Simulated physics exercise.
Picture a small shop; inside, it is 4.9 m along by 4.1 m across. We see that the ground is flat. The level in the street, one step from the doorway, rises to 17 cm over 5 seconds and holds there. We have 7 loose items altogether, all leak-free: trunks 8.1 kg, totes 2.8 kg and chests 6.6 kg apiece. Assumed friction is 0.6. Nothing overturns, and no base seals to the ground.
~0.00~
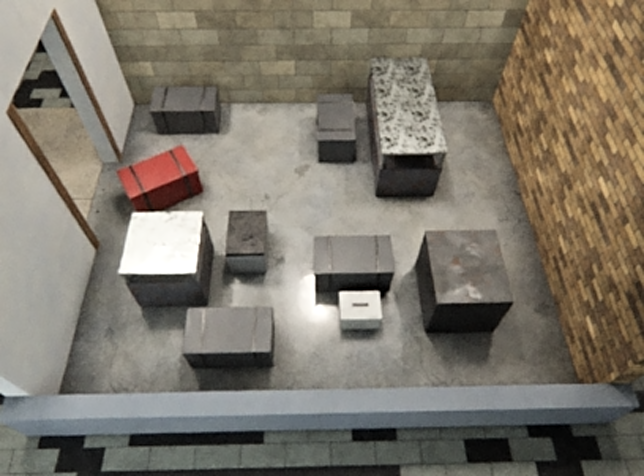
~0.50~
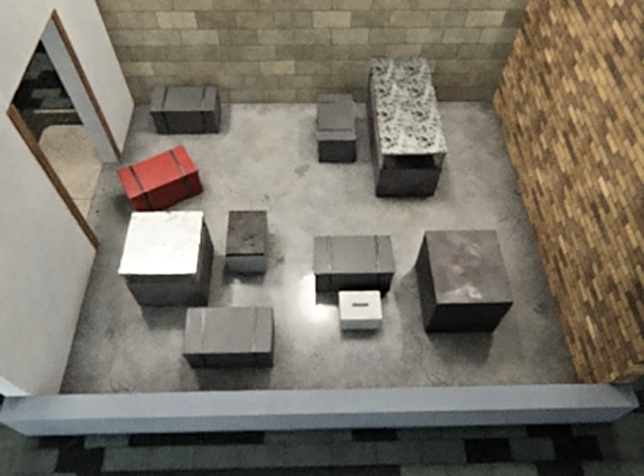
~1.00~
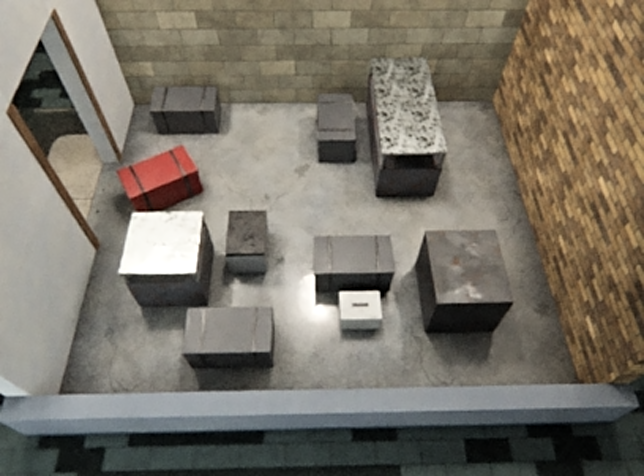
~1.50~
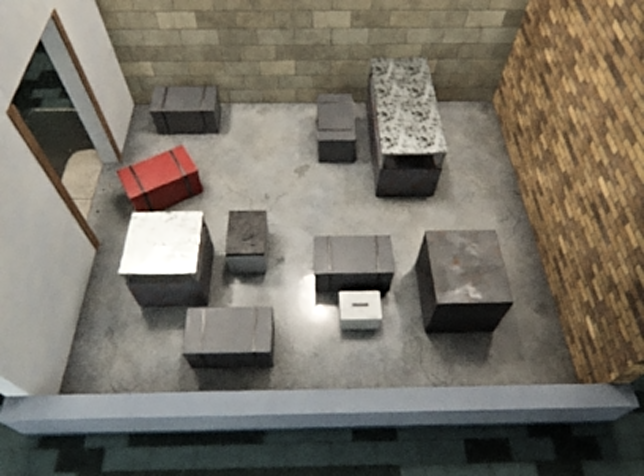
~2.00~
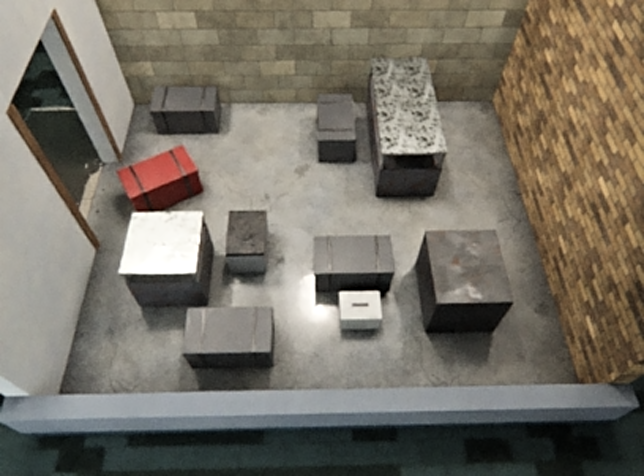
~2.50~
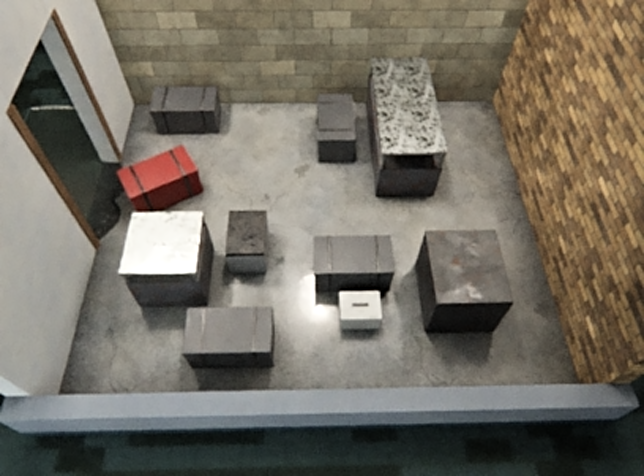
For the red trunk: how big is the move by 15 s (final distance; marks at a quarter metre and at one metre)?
Prediction: It relocates a long stretch.
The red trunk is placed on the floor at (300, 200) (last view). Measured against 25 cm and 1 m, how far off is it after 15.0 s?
I'd say it goes a long distance.
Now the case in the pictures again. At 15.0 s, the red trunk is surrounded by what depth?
Close to 7 centimetres.
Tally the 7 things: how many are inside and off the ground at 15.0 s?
I'd say 7 of them.
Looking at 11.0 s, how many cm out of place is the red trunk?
Displacement by then near 400 cm.
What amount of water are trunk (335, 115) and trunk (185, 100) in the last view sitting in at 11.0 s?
Depth approx. 10 cm / 5 cm.
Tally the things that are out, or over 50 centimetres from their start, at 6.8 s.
The number by then is 2.
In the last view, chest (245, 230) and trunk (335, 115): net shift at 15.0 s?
One is off by 50 cm, the other by 60 cm, in the order asked.
After 3.5 s the red trunk is near (163, 171), 0.1 m from its start, aground; 0 afloat.
After 6.8 s the red trunk is near (358, 158), 2.3 m from its start, afloat; 2 afloat.
After 11.0 s the red trunk is near (506, 203), 3.9 m from its start, afloat; 6 afloat.
After 15.0 s the red trunk is near (461, 115), 3.7 m from its start, afloat; 7 afloat.
